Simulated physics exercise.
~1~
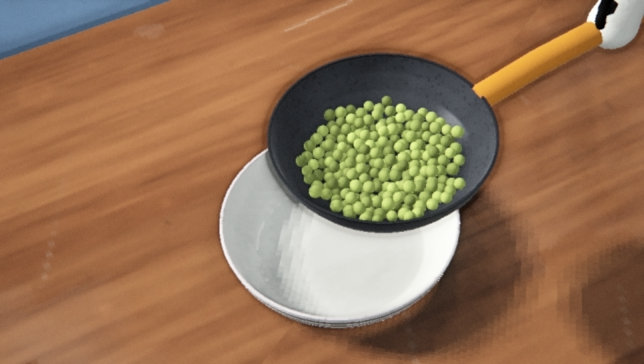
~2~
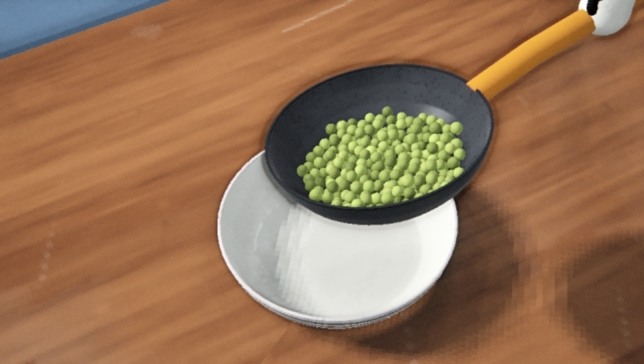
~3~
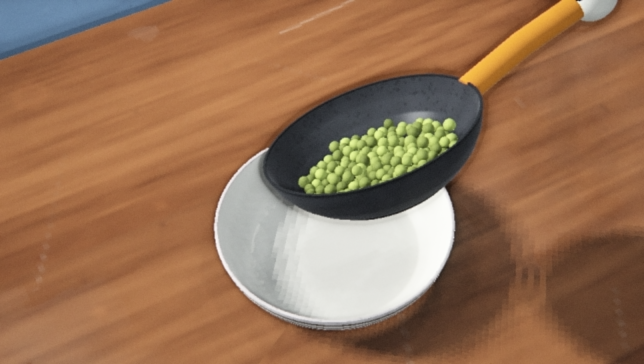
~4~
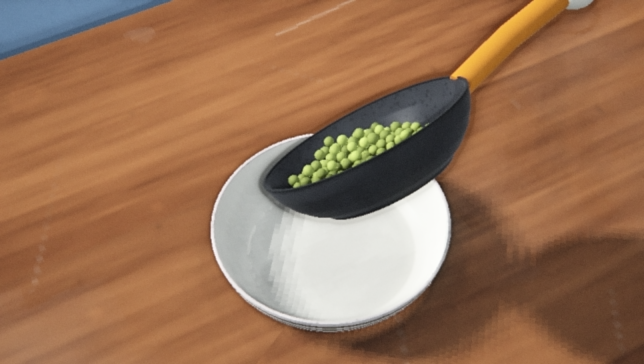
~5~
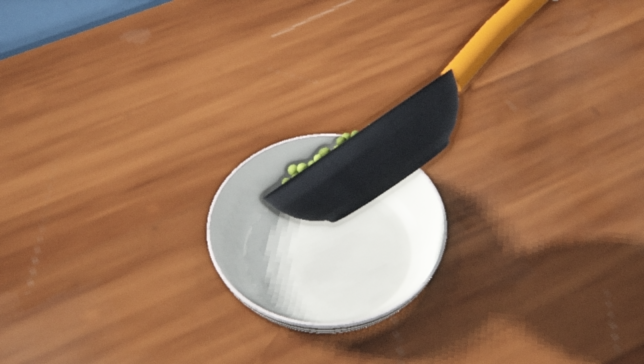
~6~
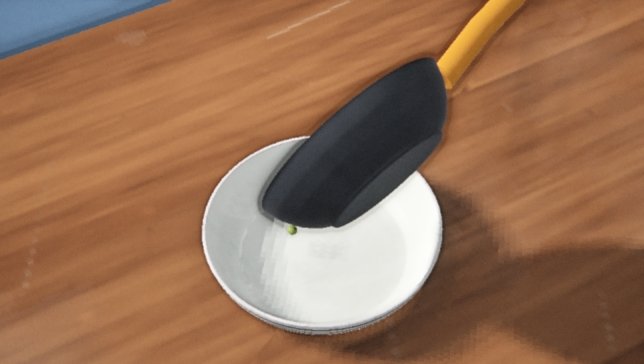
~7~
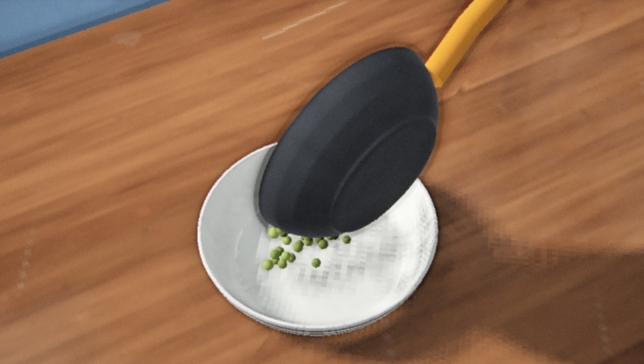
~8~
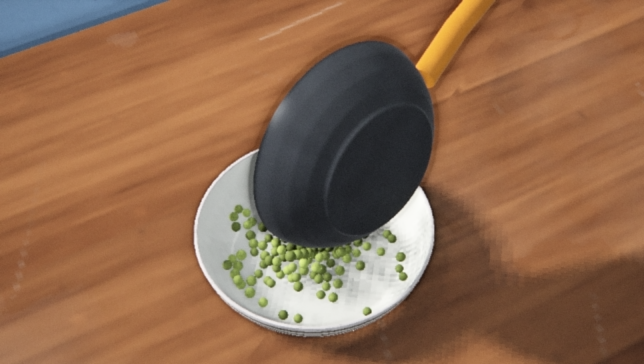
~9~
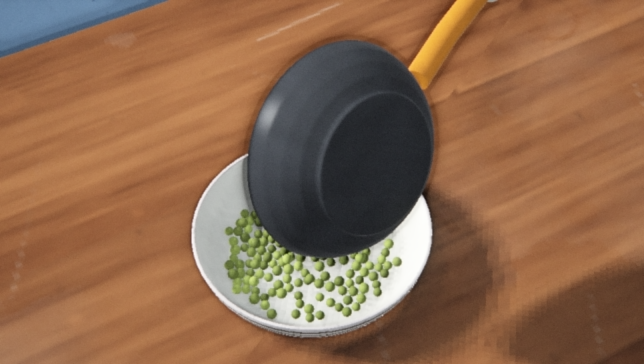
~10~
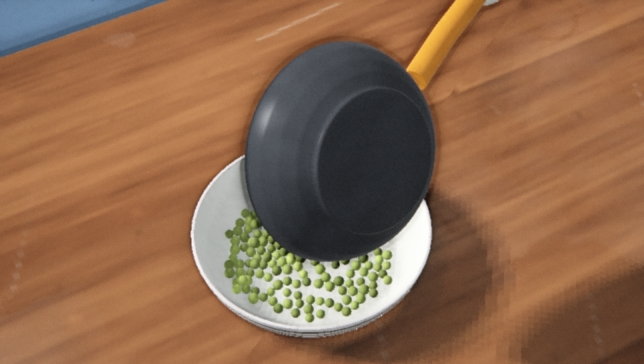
Green peas tumbling from a dark, orange-handled pan as it tips over a white bowl, settling across the bottom beneath the overturned pan.
